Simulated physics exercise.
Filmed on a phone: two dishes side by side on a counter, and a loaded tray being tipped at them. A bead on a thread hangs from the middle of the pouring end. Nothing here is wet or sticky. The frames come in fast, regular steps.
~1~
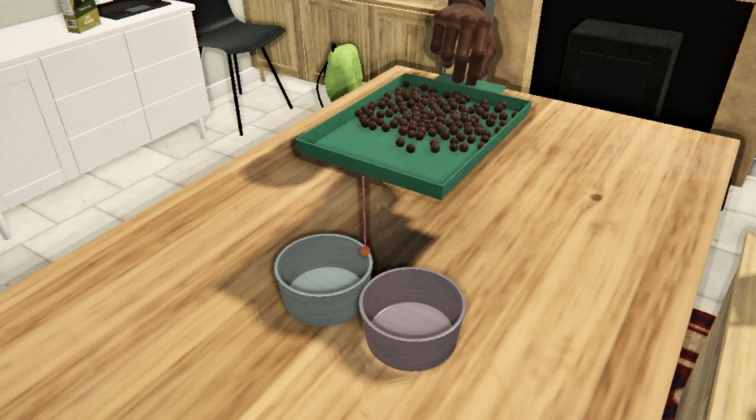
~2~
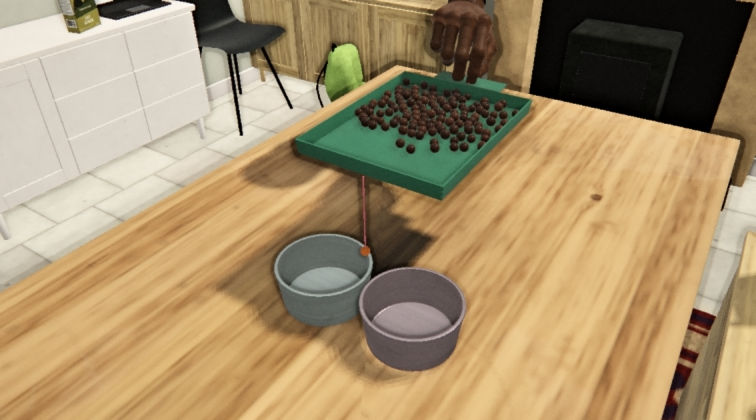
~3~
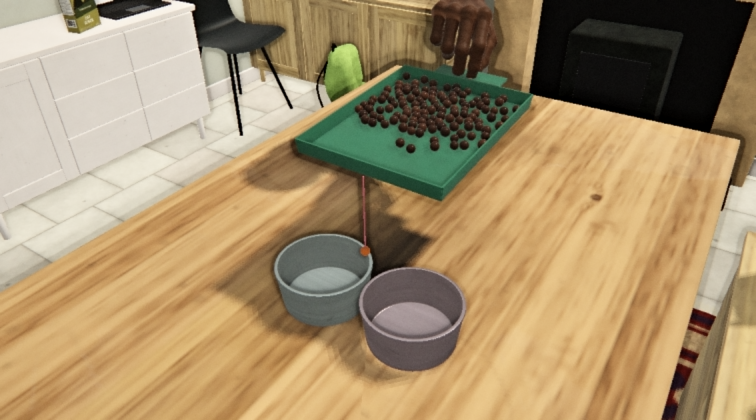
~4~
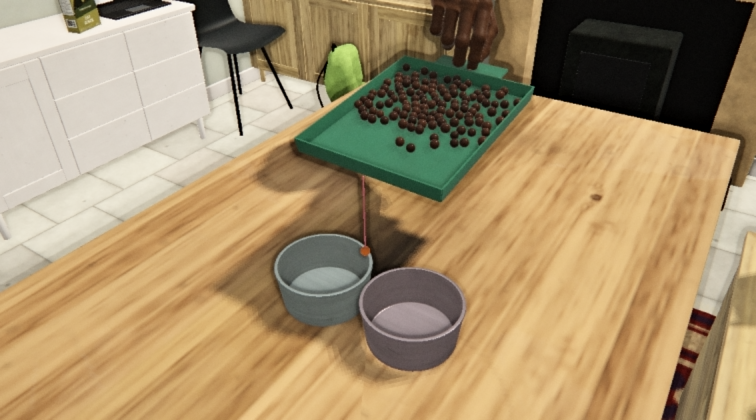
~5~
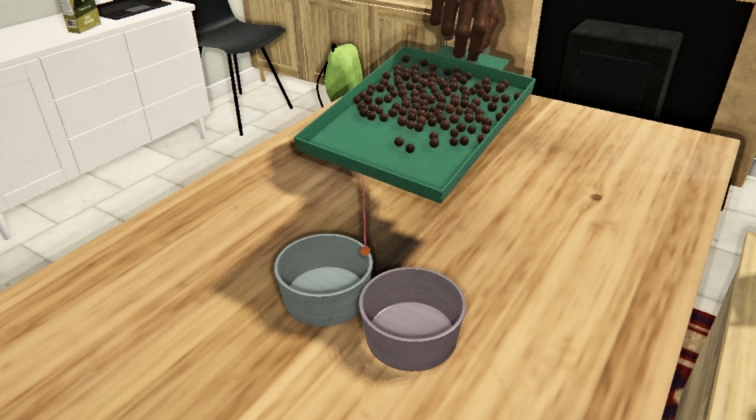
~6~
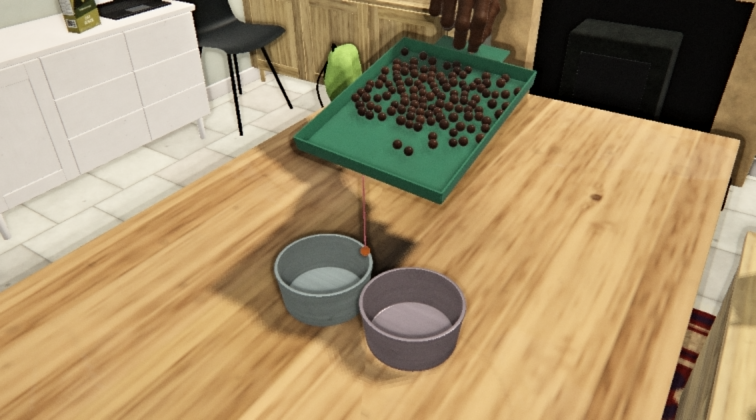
A hand slowly raises the back of a green tray of brown balls above two bowls.
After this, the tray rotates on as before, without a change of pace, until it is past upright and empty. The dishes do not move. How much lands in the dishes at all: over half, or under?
Caught overall: Over half.
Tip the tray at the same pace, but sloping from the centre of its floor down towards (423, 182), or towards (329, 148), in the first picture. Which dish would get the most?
First the right-hand dish, then the left-hand dish.
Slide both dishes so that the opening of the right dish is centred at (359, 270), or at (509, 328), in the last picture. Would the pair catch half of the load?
The first try: Under half. The second: The larger part.
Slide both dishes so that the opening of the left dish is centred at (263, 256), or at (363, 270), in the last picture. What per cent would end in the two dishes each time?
Roughly 30 per cent, and 70 per cent.
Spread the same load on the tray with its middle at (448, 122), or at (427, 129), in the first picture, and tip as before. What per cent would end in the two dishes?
The first gives 90 %, the second 90 %.
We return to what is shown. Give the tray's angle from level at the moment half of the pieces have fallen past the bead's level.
Near 95 degrees.
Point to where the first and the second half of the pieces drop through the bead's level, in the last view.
The first part at (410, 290); the rest at (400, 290).
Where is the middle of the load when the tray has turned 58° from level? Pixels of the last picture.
Near (403, 158).
Soon, tray tipped steeply; nearly all on the tray; a small part in the right dish; a stray few in the air.
A while on, tray tipped right over; about a quarter on the tray; about half in the right dish; a stray few in the left dish; a small part outside both; about a quarter in the air.
Towards the end, tray tipped past a quarter turn; most in the right dish; a small part in the left dish; a small part outside both.
Finally, tray tipped past a quarter turn; most in the right dish; a small part in the left dish; a small part outside both.
